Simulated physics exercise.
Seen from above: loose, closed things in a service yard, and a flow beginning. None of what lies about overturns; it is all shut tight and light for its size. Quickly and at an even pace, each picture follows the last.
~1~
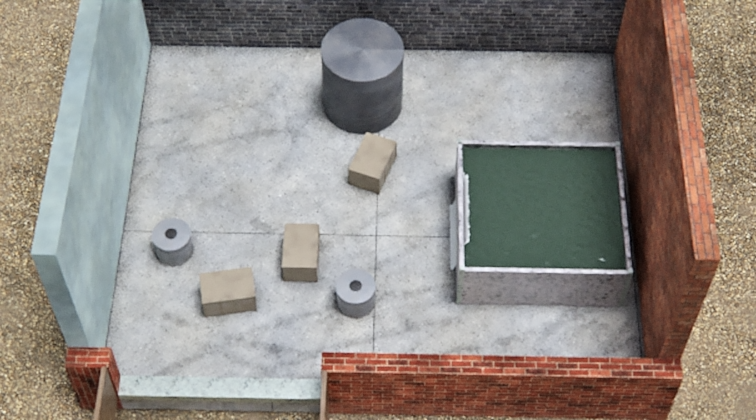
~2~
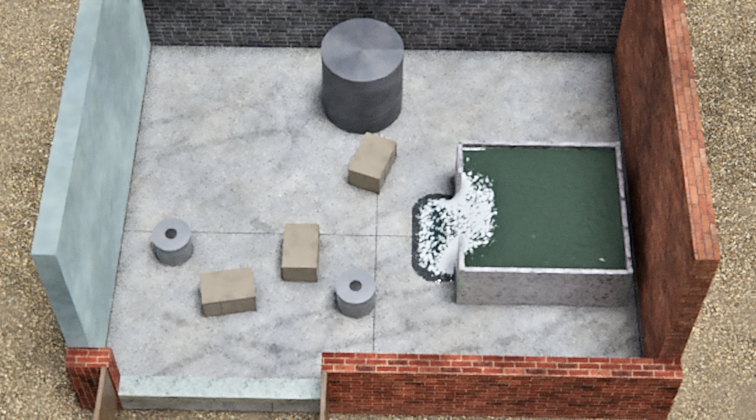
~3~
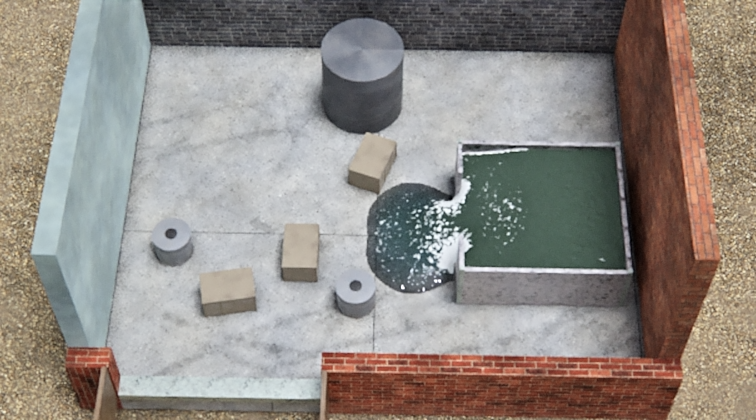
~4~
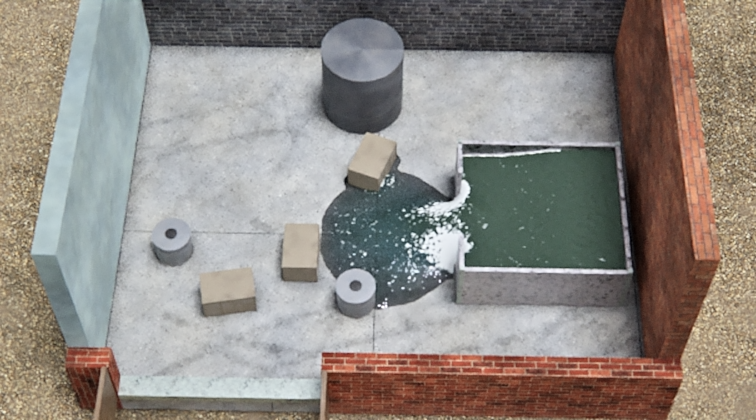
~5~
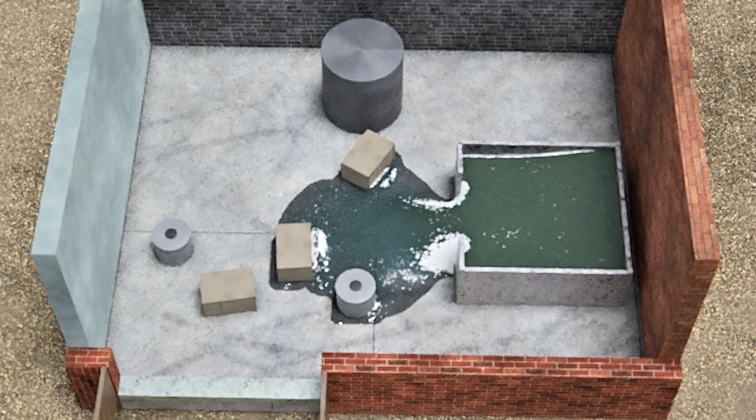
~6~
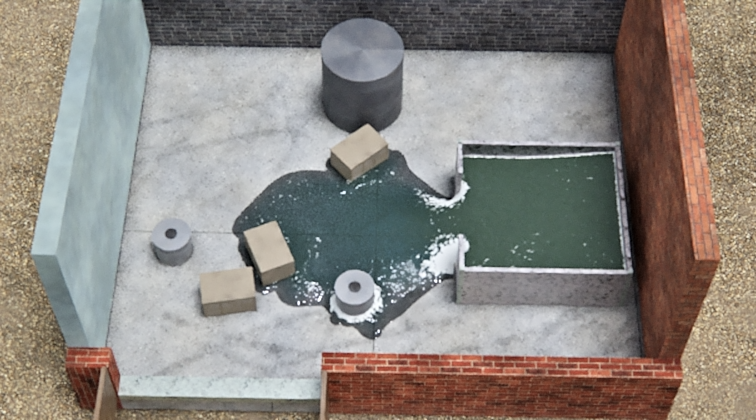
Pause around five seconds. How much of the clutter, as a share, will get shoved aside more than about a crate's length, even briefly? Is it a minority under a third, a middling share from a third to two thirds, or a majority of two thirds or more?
A majority of two thirds or more.
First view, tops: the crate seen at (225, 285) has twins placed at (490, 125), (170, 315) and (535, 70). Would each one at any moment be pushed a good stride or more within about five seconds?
Stays put, shoved clear, stays put.
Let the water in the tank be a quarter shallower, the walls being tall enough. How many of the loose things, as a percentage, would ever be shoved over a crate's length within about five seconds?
100 per cent.
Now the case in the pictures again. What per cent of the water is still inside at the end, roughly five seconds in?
I'd put it close to 84 percent.
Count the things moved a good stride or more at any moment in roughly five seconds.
5.
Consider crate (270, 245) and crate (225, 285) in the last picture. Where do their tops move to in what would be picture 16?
I'd say about (143, 279) for the first and about (118, 326) for the second.
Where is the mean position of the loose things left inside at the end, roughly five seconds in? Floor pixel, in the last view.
Around pixel (212, 241).
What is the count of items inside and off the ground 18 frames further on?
The number is 4.
A moment on, 2 of 5 are well off their spots; 0 afloat.
Next, 4 of 5 are well off their spots; 3 afloat.
Later, 4 of 5 are well off their spots; 4 afloat.
In the end, 5 of 5 are well off their spots, and 5 have been at some point; 3 afloat.
